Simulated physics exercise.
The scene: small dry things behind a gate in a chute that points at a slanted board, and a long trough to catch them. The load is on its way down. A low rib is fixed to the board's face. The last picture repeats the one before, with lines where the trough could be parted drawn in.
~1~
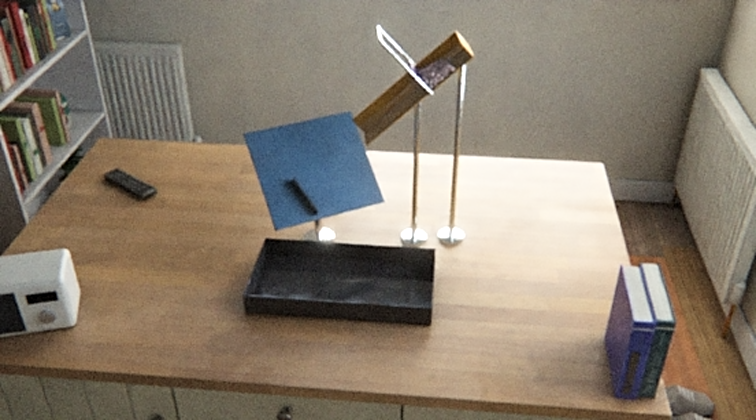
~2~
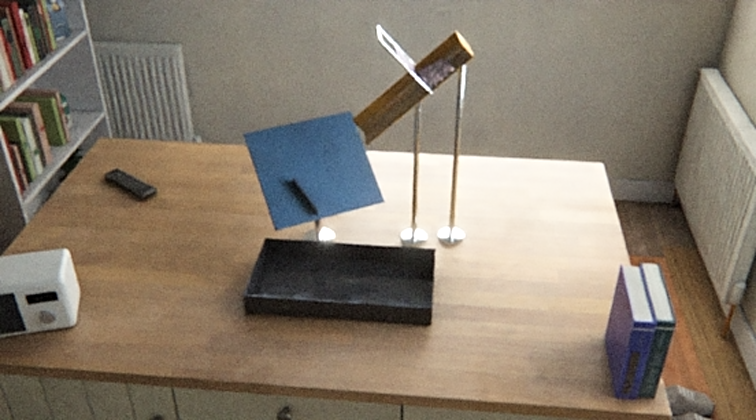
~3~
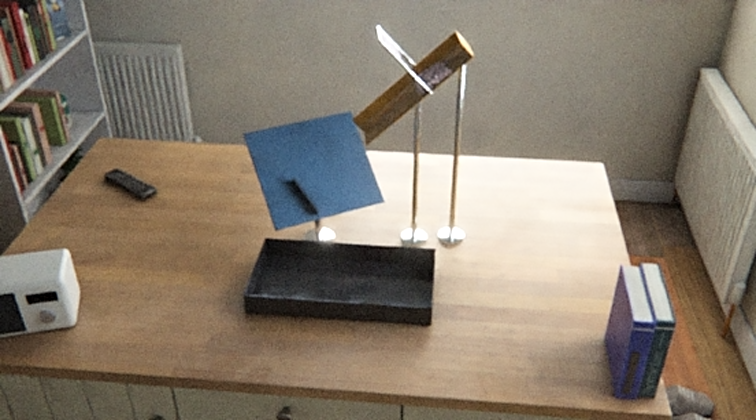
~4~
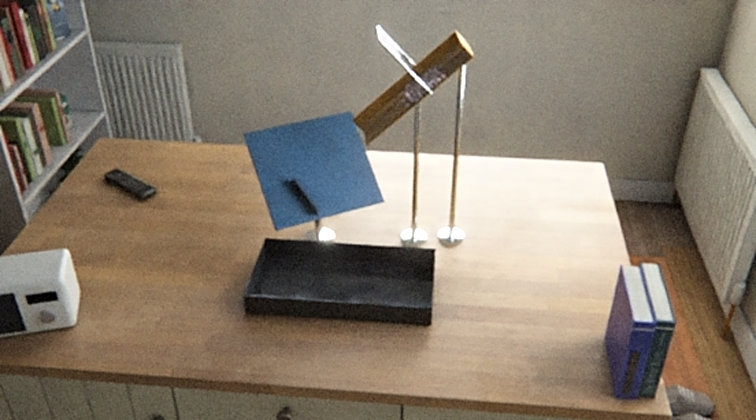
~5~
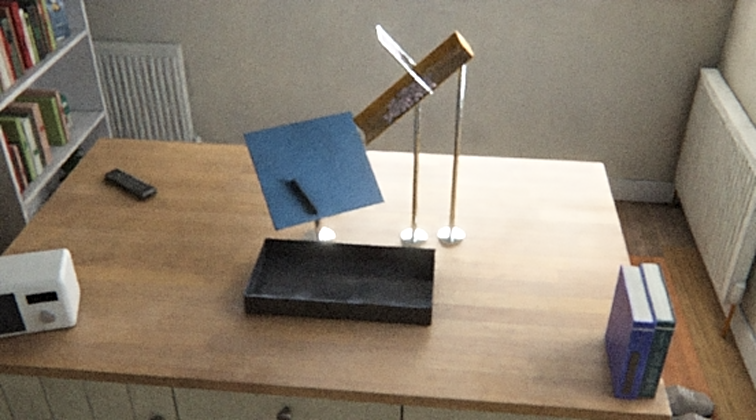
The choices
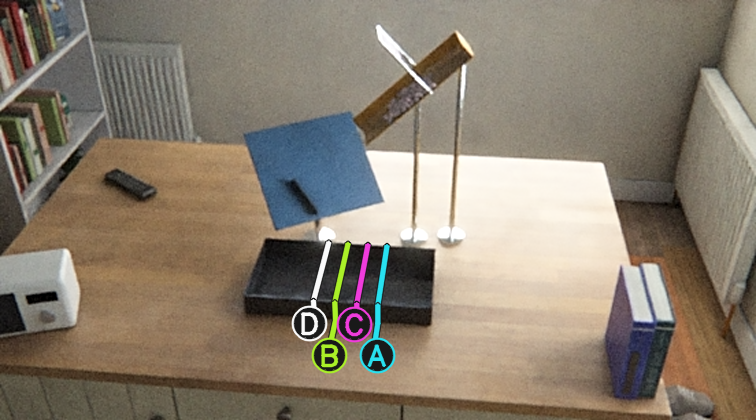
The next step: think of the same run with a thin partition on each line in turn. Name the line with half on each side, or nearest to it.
Use line B.
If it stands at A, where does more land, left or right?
The left side.
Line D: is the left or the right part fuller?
Right.
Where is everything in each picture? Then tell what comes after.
In the first frame, load behind the gate at (437, 72), sugar pearls; lip of the chute at (366, 139), sloping fairly steeply.
In the second frame, middle of the board at (315, 168), tilted fairly steeply; middle of its low edge at (332, 216); of its high edge at (298, 122).
In the third frame, front corners of the trough at (244, 295) and (432, 308), empty; front of the load at (419, 87).
In the fourth frame, middle of the load at (417, 87); its front at (404, 100), about a third of the way to the lip; rib from (293, 178) to (318, 212).
In the fifth frame, middle of the load at (410, 95); its front at (385, 118), about two thirds of the way to the lip.
On the marked copy, line A crosses the front rim at (377, 304); line B crosses the front rim at (334, 301); line C crosses the front rim at (356, 303); line D crosses the front rim at (313, 300).
For line A, of what is caught, nearly all on the left of the divider, a stray few on the right.
For line B, of what is caught, about half on the left of the divider, about half on the right.
For line C, of what is caught, most on the left of the divider, a small part on the right.
For line D, of what is caught, a small part on the left of the divider, nearly all on the right.
